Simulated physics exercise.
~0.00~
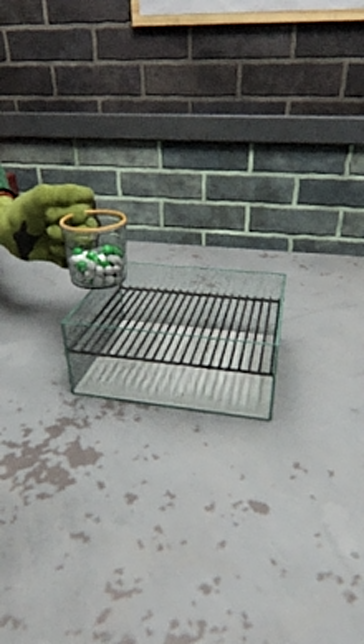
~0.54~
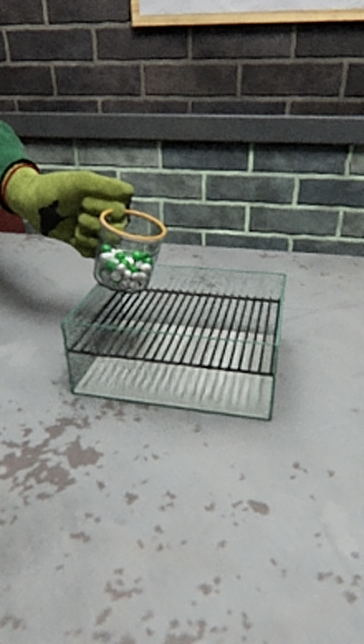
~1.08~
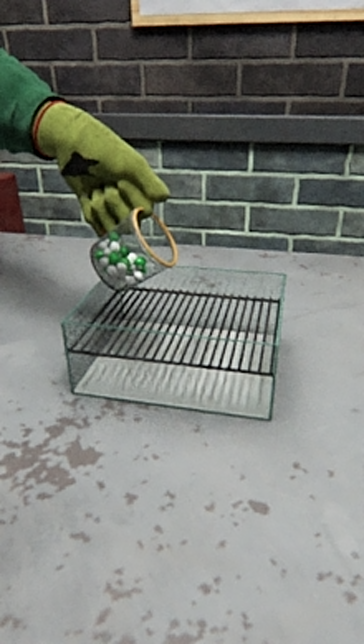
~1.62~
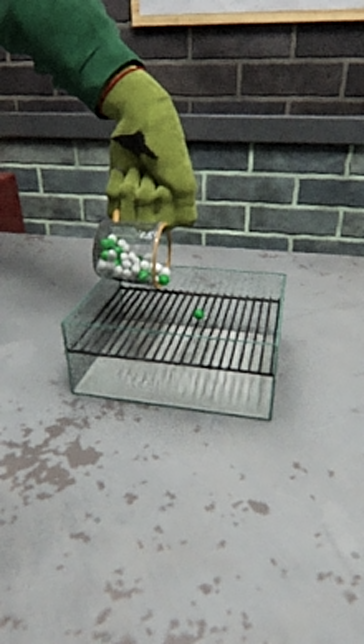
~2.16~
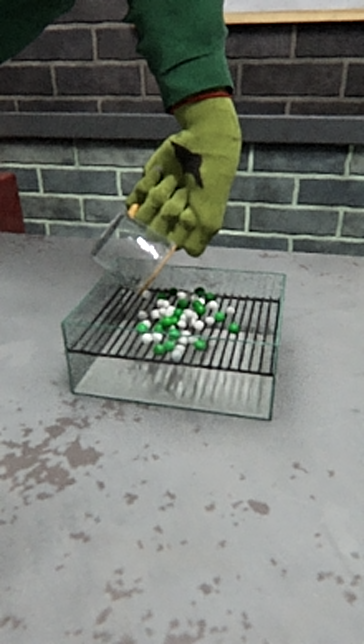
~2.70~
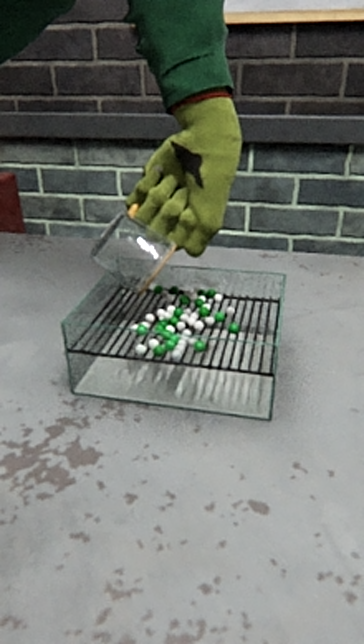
A gloved hand tips green and white balls from a cup onto a rack, where they stay.
